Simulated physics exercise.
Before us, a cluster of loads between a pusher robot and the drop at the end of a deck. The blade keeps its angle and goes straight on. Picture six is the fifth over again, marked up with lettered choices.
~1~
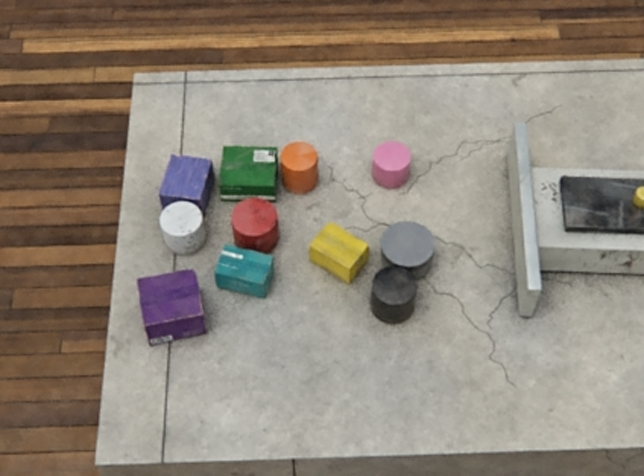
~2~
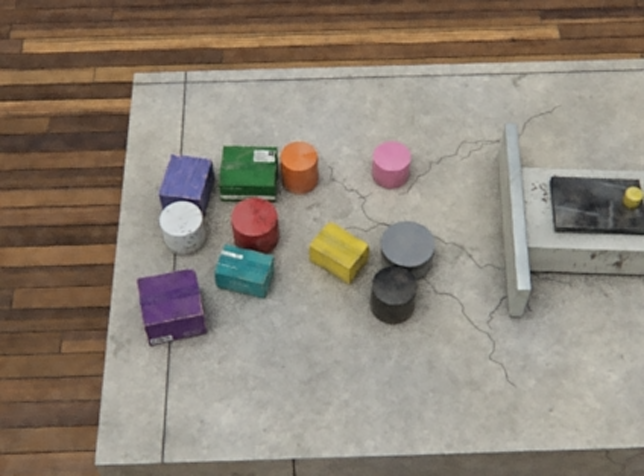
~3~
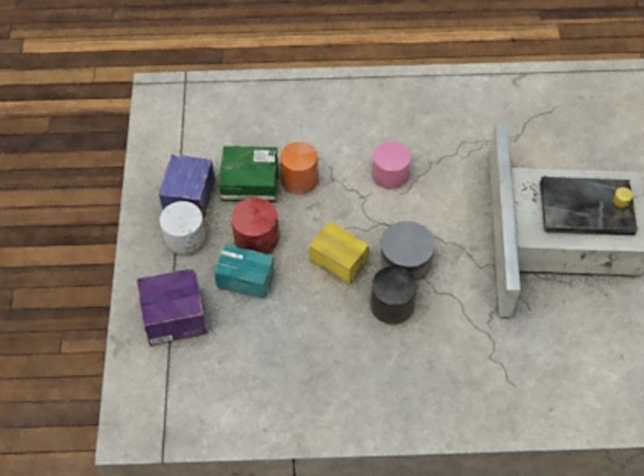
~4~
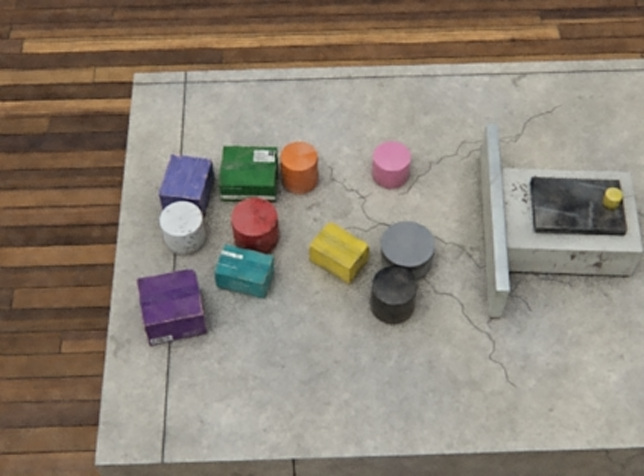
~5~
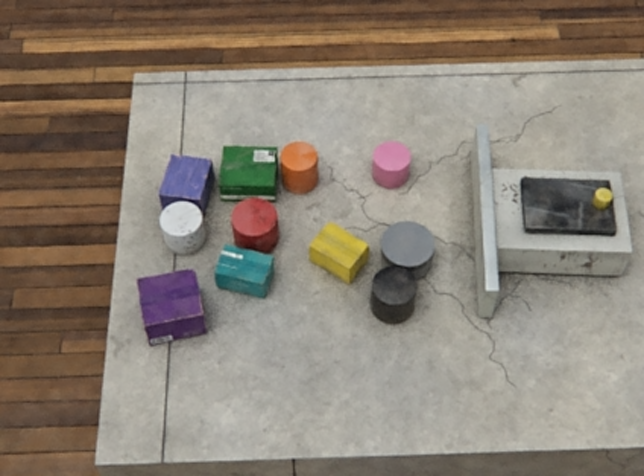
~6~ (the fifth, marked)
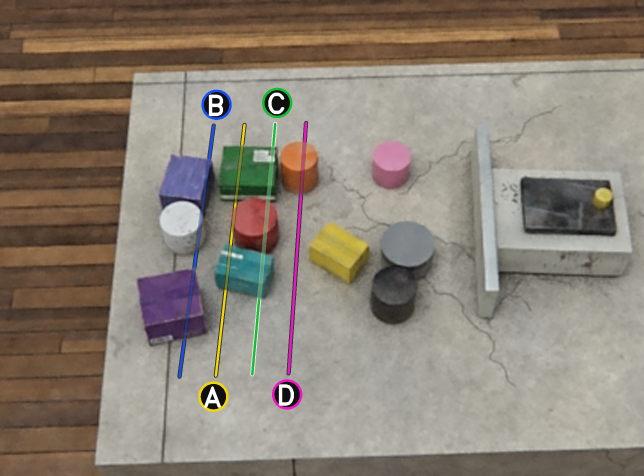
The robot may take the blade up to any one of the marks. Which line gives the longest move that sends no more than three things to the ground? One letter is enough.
Up to line B.
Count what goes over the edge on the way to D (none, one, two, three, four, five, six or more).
By then, none.
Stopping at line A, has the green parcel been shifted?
By then, yes.
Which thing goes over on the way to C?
It is the blue crate.
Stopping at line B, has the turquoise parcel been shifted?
Yes.
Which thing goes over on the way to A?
It is the blue crate.
On the marked copy, A at (231, 239); B at (198, 240); C at (265, 238); D at (298, 237).
Taking B. A third of the way, robot (457, 208); pink canister (357, 165); black canister (352, 295).
Two thirds of the way, robot (351, 211); blue crate (128, 175); white canister (137, 237).
When it is over, robot (272, 213); red canister over the edge; blue crate over the edge; three fallen.
As for the rest, A is within the limit but short; C is within the limit but short; D is within the limit but short.
